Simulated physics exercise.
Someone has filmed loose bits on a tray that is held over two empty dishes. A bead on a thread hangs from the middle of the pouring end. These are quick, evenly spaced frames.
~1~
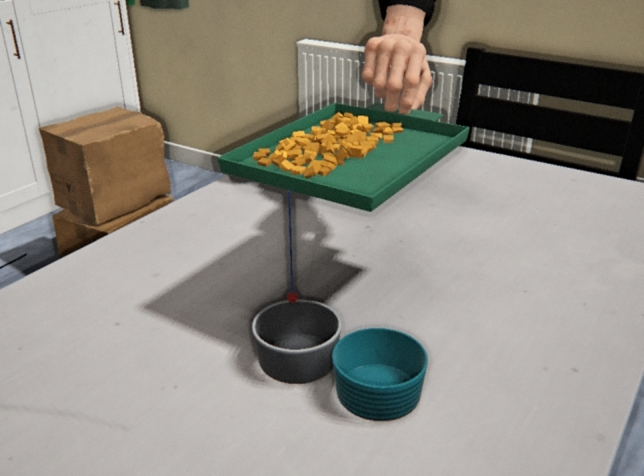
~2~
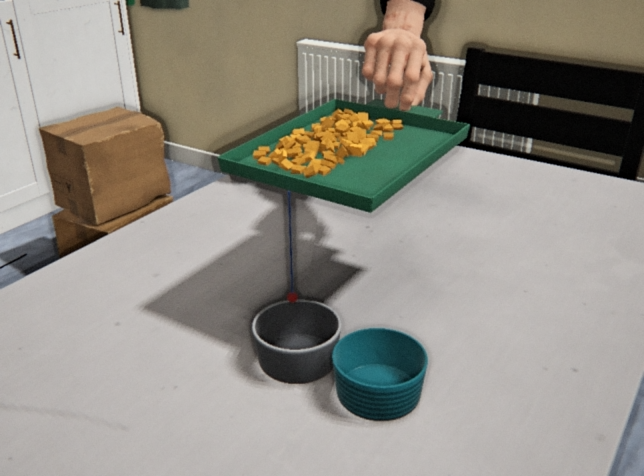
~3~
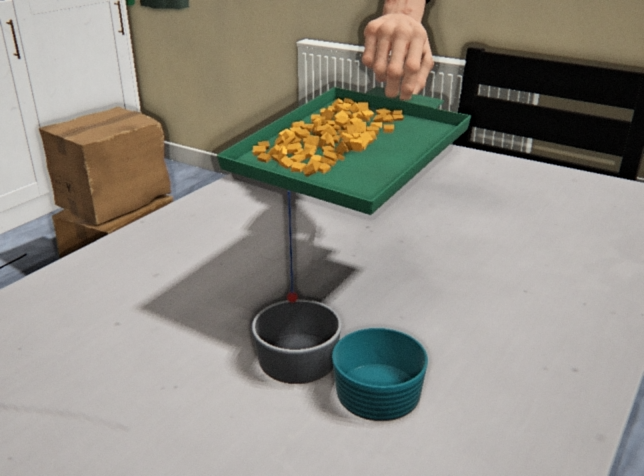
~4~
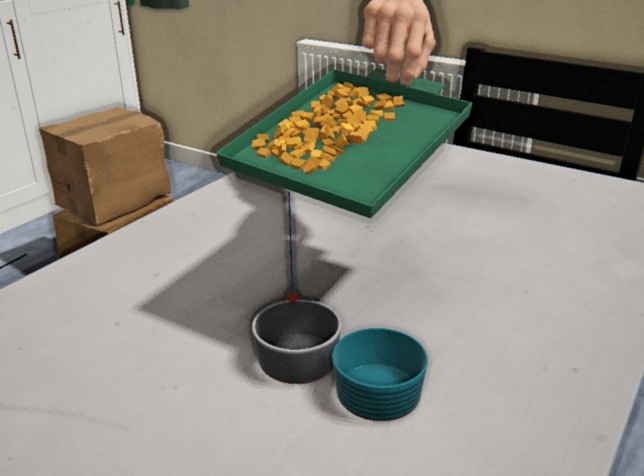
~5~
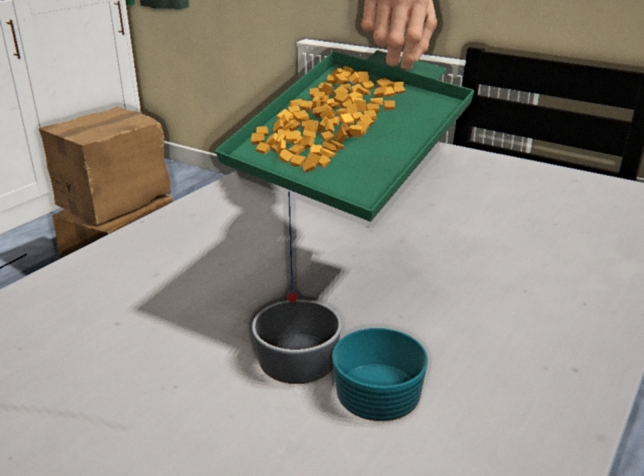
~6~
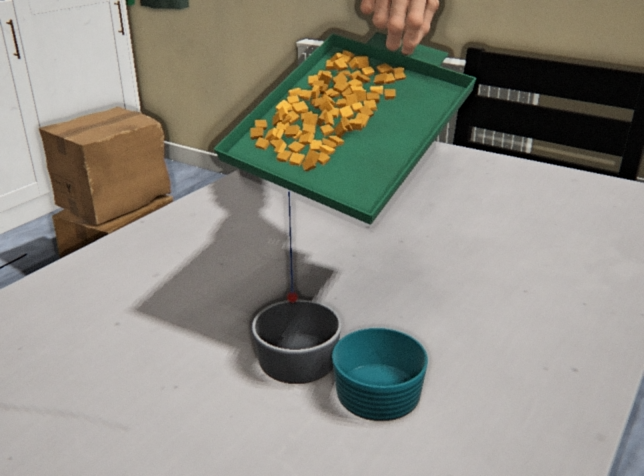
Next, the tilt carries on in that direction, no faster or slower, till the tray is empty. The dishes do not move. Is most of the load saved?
In the dishes lies the larger part of it.
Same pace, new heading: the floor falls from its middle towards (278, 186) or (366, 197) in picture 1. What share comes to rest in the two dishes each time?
First some 20, then 50 per cent.
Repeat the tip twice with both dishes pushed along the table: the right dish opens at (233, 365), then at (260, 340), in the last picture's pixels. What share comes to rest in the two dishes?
In turn 0 and 20 in a hundred.
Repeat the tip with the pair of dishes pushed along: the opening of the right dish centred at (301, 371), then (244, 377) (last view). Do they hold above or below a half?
The first try: Less than half. The second: Not half.
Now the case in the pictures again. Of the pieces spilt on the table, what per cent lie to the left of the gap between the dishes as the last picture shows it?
Some 50 per cent.
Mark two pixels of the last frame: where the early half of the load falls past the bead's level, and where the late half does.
The first part at (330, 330); the rest at (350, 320).
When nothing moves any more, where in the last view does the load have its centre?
At about (340, 372).
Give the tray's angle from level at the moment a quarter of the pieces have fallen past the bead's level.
At about 85°.
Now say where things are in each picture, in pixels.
Corners of the pouring end at (220, 157) and (371, 196), level; middle of the load at (331, 139), small crackers; left dish at (272, 362); right dish at (356, 398); bead on its thread at (292, 297), in the first picture.
Corners of the pouring end at (220, 157) and (371, 197), level; middle of the load at (331, 137), in the second picture.
Corners of the pouring end at (220, 155) and (371, 200), tipped barely, lowest at the right corner; middle of the load at (331, 130), in the third picture.
Corners of the pouring end at (219, 152) and (371, 204), tipped a little, lowest at the right corner; middle of the load at (331, 120), in the fourth picture.
Corners of the pouring end at (218, 150) and (371, 209), tipped clearly, lowest at the right corner; middle of the load at (330, 110), in the fifth picture.
Corners of the pouring end at (217, 148) and (370, 213), tipped clearly, lowest at the right corner; middle of the load at (330, 101); left dish at (272, 362); right dish at (356, 398), in the sixth picture.
Soon, tray tipped steeply; nearly all on the tray; a small part in the air.
A while on, tray tipped past a quarter turn; about a third on the tray; a small part in the right dish; about a quarter in the left dish; a small part outside both; about a quarter in the air.
Towards the end, tray tipped past a quarter turn; about a third in the right dish; about a third in the left dish; about a quarter outside both.
Finally, tray tipped past a quarter turn; about a third in the right dish; about a third in the left dish; about a quarter outside both.
